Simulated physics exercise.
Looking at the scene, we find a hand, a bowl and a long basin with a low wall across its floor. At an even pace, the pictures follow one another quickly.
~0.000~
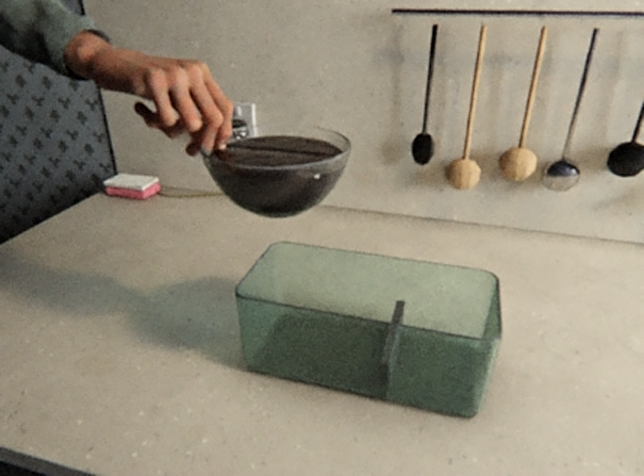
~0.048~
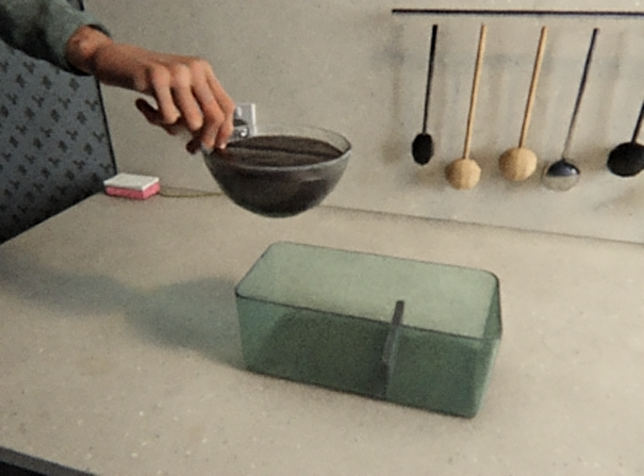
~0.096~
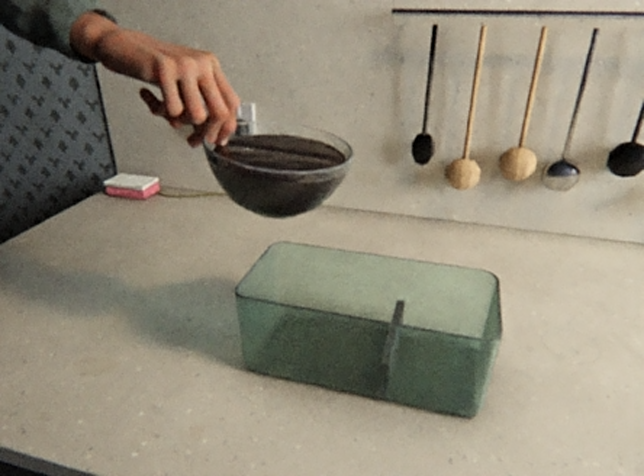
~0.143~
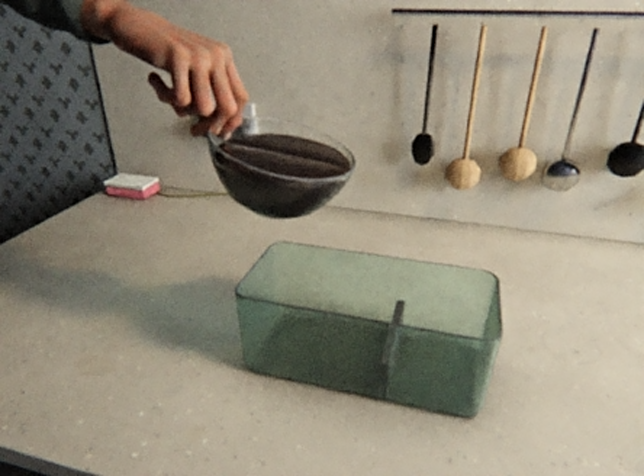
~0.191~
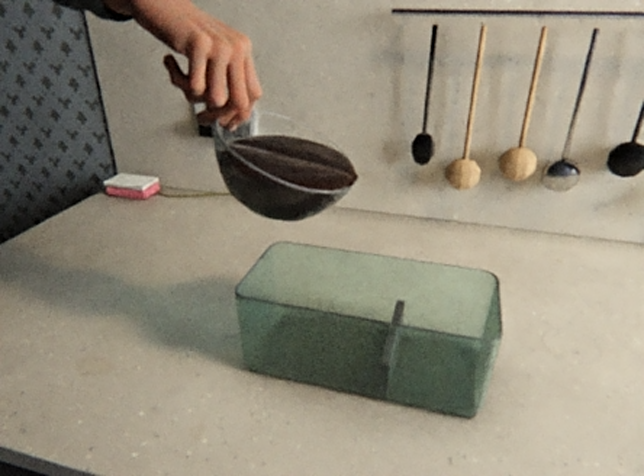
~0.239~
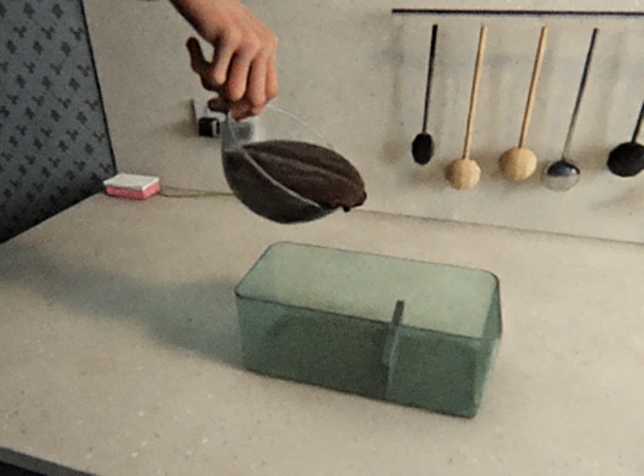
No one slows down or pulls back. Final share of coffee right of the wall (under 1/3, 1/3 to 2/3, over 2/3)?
Under 1/3.
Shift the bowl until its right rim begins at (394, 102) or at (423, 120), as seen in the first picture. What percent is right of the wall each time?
You'd get 65 percent from the first and 70 percent from the second.
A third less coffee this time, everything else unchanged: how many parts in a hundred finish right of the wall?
Close to 10 per cent.
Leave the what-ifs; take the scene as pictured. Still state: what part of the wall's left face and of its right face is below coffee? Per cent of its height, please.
The left side sits at 40 per cent and the right side at 30.
Then, 0.51 s in, the tilt is 105° and 4 per cent is still to pour, 48 is left of the wall and 26 right of it.
Then, 0.70 s in, the tilt is 116° and 0 per cent is still to pour, 63 is left of the wall and 23 right of it.
Then, 0.91 s in, the tilt is 116° and 0 per cent is still to pour, 65 is left of the wall and 25 right of it.
Then, 1.13 s in, the tilt is 116° and 0 per cent is still to pour, 65 is left of the wall and 26 right of it.
Finally, 65 per cent lies left of the wall, 26 right of it and 9 outside.
